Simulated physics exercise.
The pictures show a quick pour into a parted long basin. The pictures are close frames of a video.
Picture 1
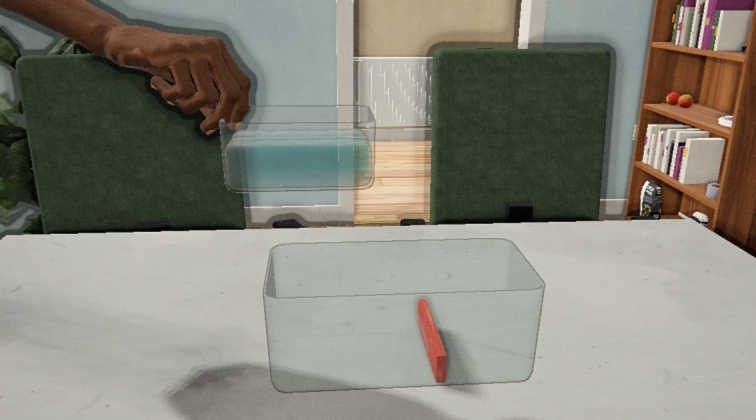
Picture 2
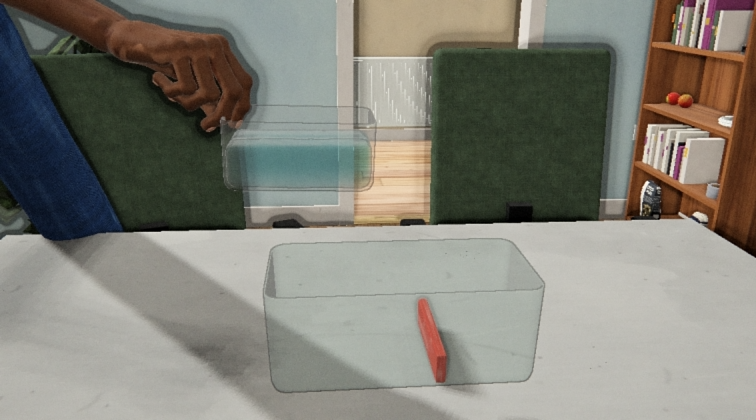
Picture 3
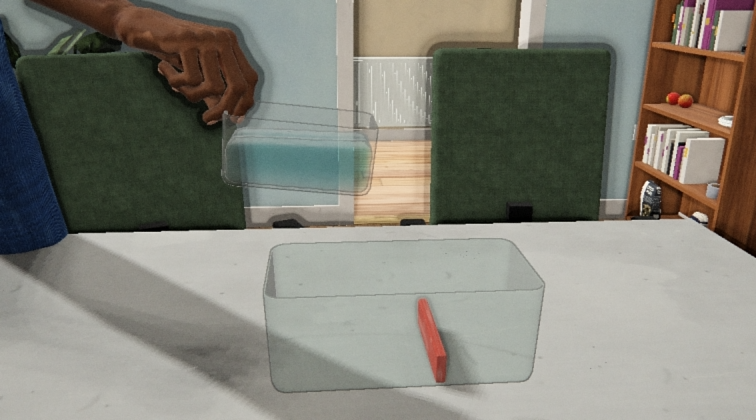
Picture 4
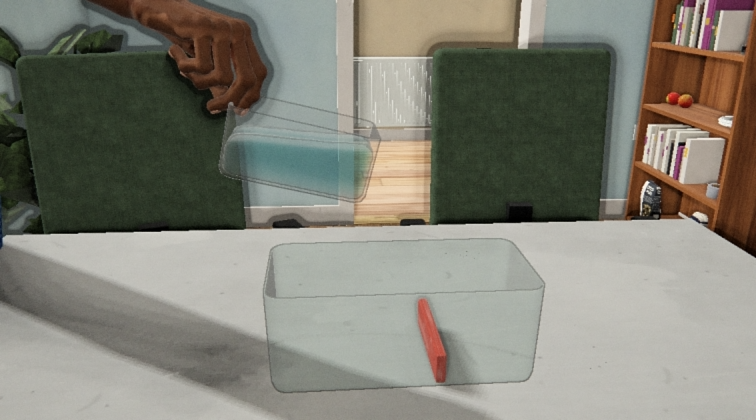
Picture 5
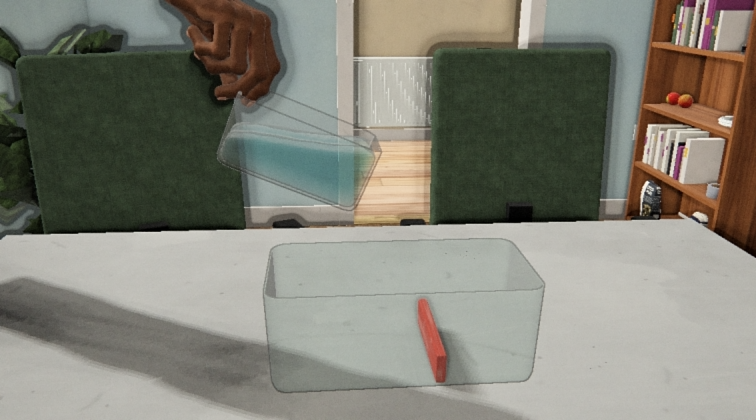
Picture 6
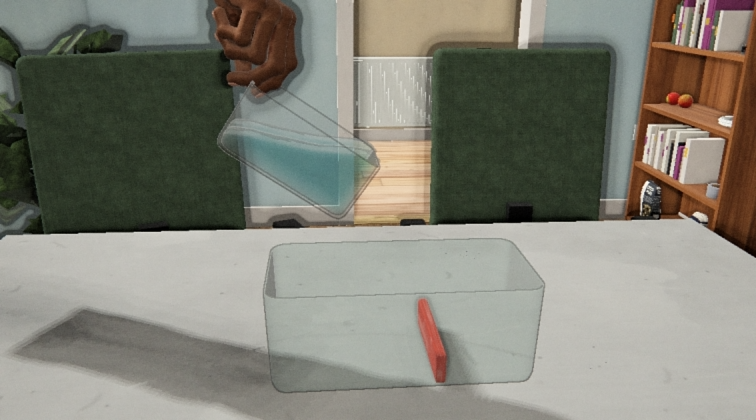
Hand tilting a clear container of blue water steadily down to the right above a long clear basin with a red divider.
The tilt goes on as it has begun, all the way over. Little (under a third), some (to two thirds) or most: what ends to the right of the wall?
In the end less than a third is right of the wall.
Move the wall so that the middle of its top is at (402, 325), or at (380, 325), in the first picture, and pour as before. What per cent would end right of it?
Near 50 % and 70 %.
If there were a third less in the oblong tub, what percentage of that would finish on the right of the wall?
Near 10 %.
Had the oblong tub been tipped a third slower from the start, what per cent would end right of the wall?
It comes to 30 per cent or so.
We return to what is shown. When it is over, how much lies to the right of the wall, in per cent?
Near 20 %.
A moment on, the oblong tub is tipped on its side and 17 per cent is still to pour, 33 is left of the wall and 3 right of it.
Next, the oblong tub is tipped right over and 3 per cent is still to pour, 79 is left of the wall and 13 right of it.
Then the oblong tub is tipped right over and 0 per cent is still to pour, 75 is left of the wall and 16 right of it.
Later the oblong tub is tipped right over and 0 per cent is still to pour, 77 is left of the wall and 18 right of it.
Finally, 77 per cent lies left of the wall, 18 right of it and 6 outside.
